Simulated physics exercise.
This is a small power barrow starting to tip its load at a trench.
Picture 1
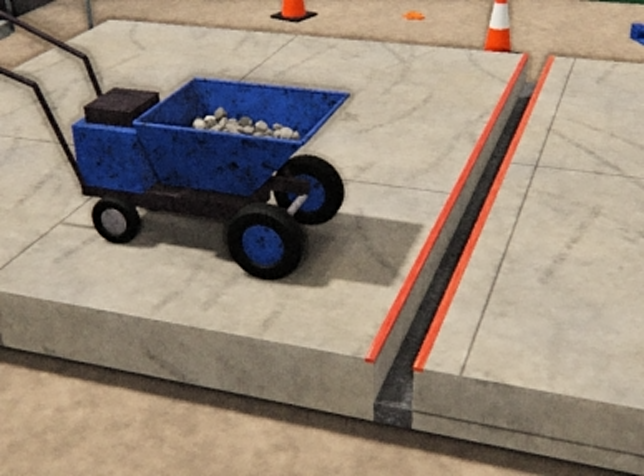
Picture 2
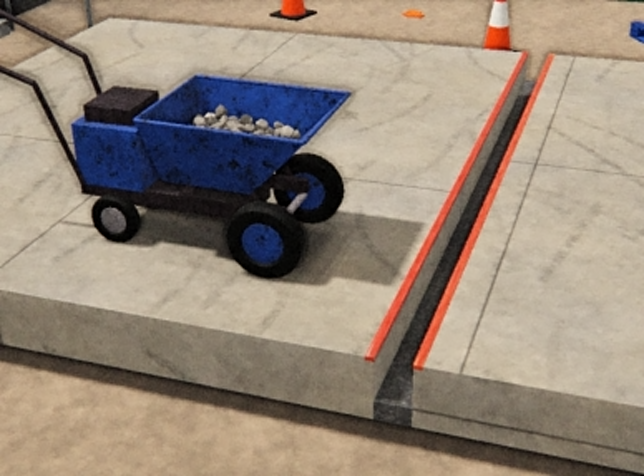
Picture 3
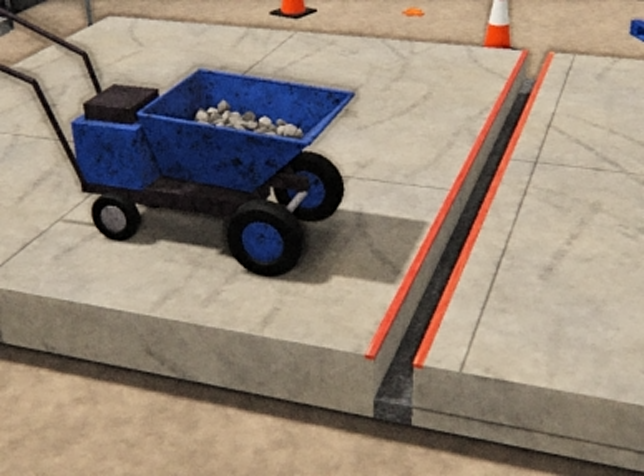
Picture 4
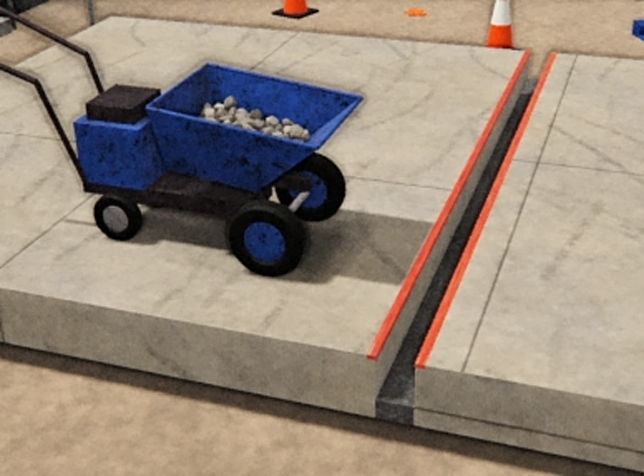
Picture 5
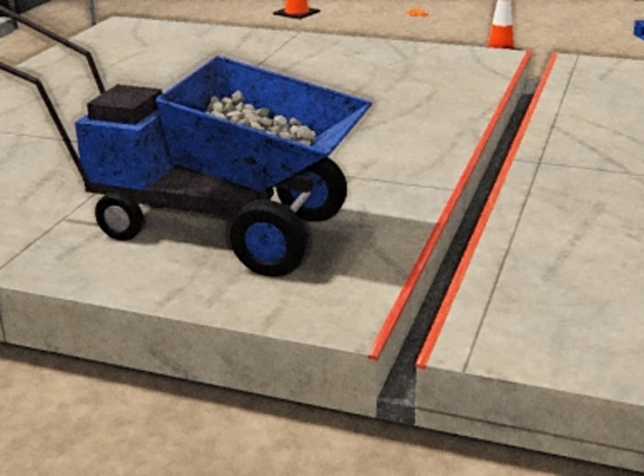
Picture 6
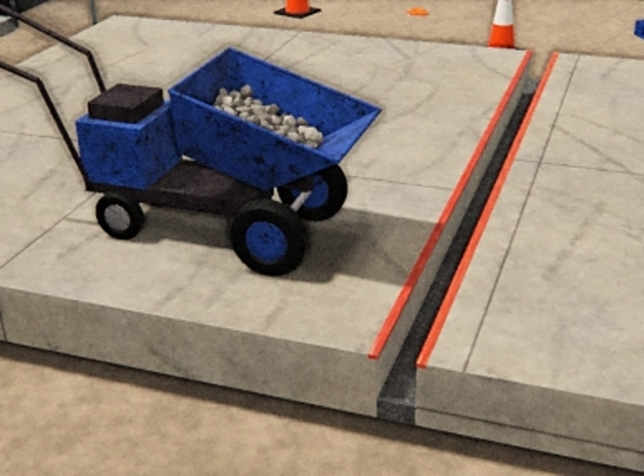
On a pale concrete slab beside a narrow trench edged in orange-red strips, a small blue power barrow stands with broken stones in its level skip. The skip starts to tilt, its rear rising and its lip shifting right, until it is clearly tipped, while the wheels stay in place.
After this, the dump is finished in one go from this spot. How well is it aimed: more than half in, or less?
In the trench: Over half.
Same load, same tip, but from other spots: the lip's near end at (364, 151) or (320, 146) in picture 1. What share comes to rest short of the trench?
Near 0 % and 0 %.
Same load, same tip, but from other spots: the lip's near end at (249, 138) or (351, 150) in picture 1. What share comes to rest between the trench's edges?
In turn 10 and 10 in a hundred.
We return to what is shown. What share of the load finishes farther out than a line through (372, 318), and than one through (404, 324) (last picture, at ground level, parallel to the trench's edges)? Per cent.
Roughly 90 per cent, and 60 per cent.
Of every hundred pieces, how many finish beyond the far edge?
Near 5 %.
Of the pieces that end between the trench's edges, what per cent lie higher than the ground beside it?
About 10 per cent.
Shortly afterwards, skip tipped steeply; the whole lot in the skip.
Next, skip tipped right over; all but a few in the skip; only a few short of the trench; a little in or heaped over the trench.
Some moments later, skip tipped right over; a little in the skip; a little short of the trench; near two thirds in or heaped over the trench; only a few beyond it.
In the end, skip tipped right over; a little in the skip; a little short of the trench; the bulk in or heaped over the trench; only a few beyond it.
